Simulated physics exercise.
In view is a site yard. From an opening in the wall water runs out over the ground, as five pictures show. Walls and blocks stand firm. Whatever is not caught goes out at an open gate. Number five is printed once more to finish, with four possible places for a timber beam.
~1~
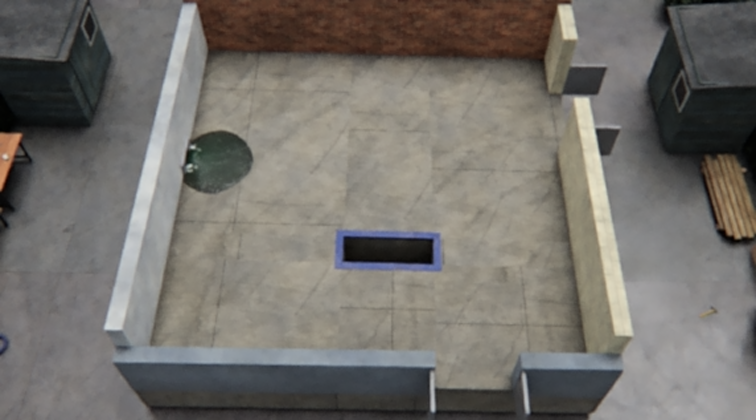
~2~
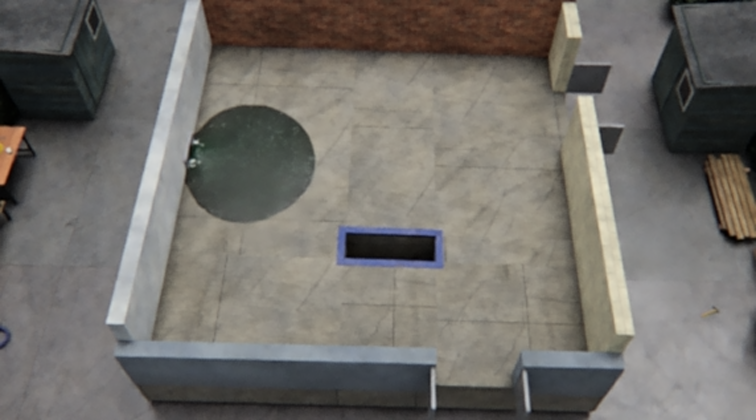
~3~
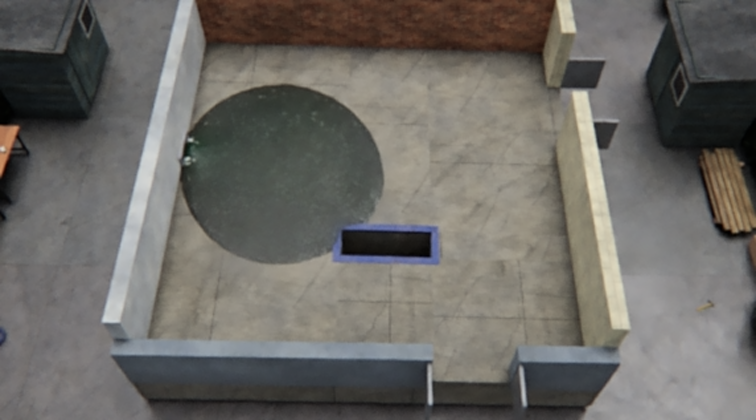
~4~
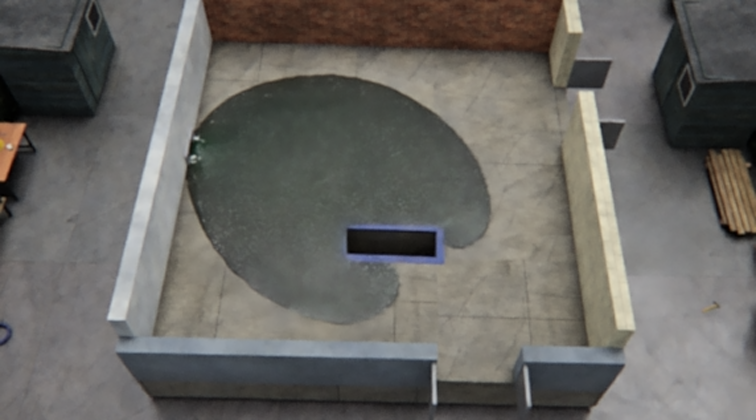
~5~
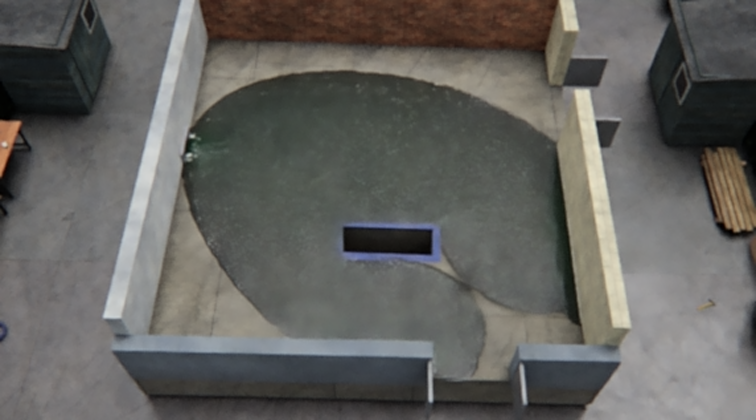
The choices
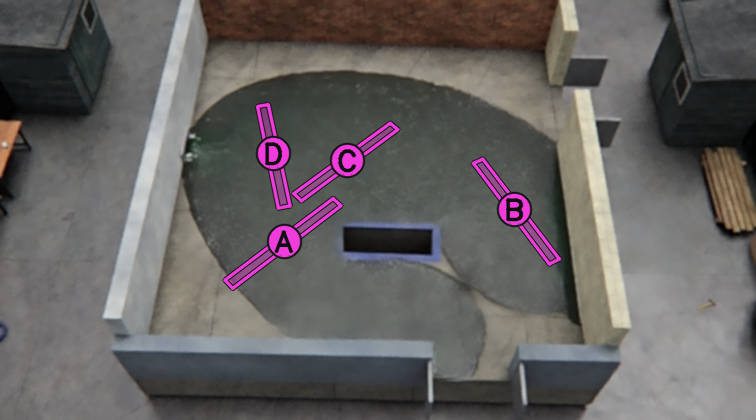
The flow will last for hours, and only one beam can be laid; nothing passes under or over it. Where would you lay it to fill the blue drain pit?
Best: B.
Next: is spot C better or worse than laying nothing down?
Spot C is worse.
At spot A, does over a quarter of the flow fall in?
No, it does not.
In magenta, A from (228, 284) to (337, 202); B from (478, 161) to (554, 261); C from (297, 197) to (394, 126); D from (262, 105) to (284, 206).
With A, about 11 % of the stream goes into the blue drain pit, about 87 % out by the gates.
With B, about 32 % of the stream goes into the blue drain pit, about 67 % out by the gates.
With C, about 13 % of the stream goes into the blue drain pit, about 80 % out by the gates.
With D, about 17 % of the stream goes into the blue drain pit, about 82 % out by the gates.
